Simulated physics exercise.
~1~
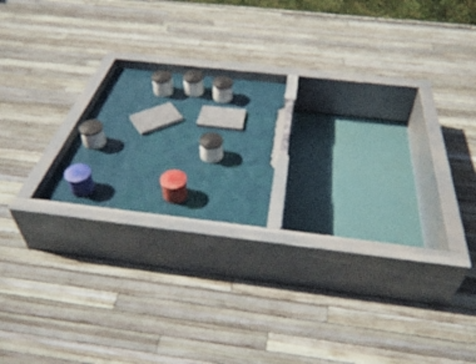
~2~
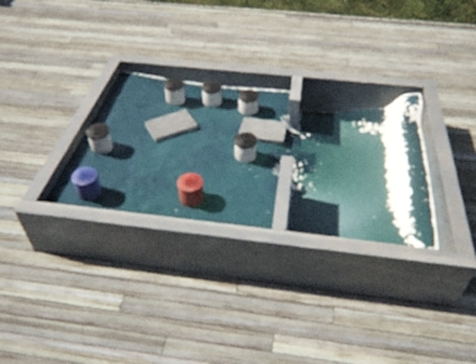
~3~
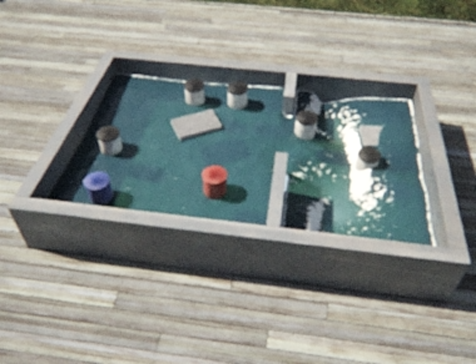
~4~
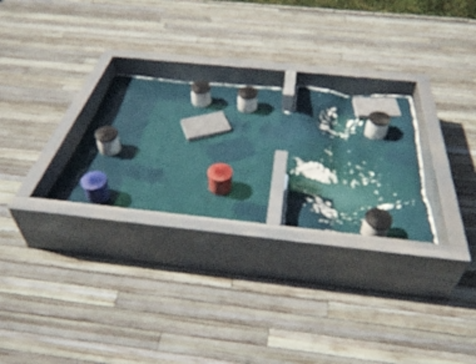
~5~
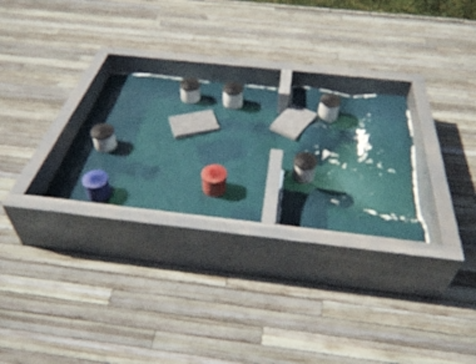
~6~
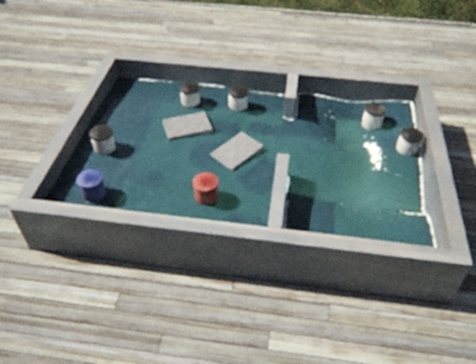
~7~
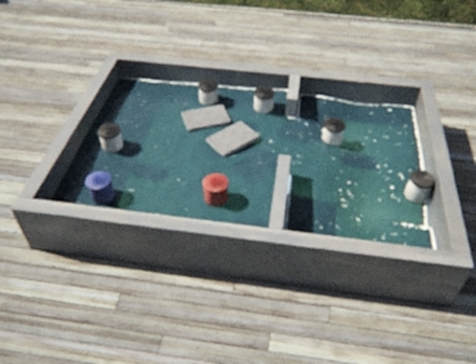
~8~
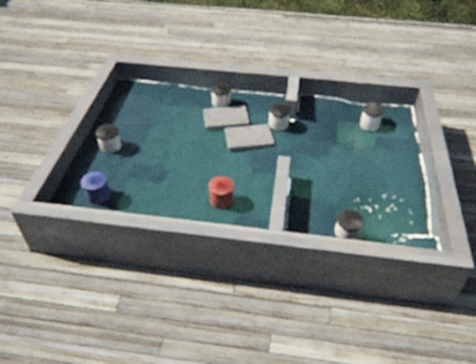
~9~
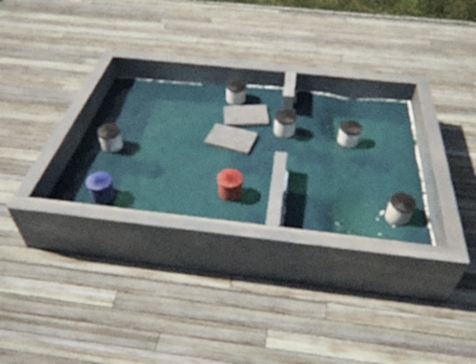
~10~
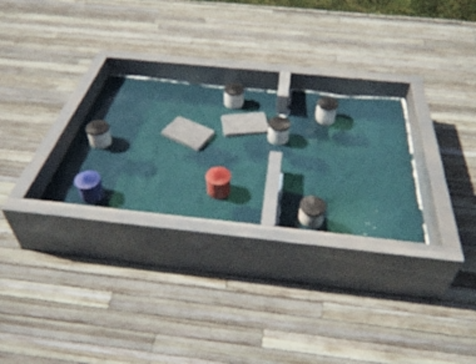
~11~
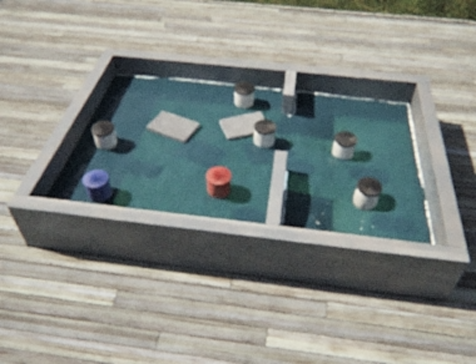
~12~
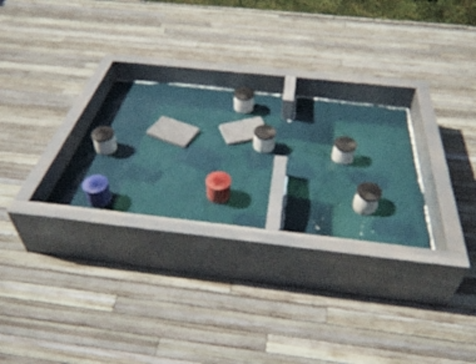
A grey rectangular tank stands on pale wooden decking, seen from above at a slight sway, with dark teal water left of its divider and a paler, lower pool on the right. White pails with dark tops, two flat grey slabs, a red pail and a blue pail sit on the left. The divider opens and water rushes through, foaming against the right wall. Two white pails and a slab sweep across, then circle, and the slab drifts back left. The foam fades, leaving two white pails on the right, while the red and blue pails remain afloat on the left.
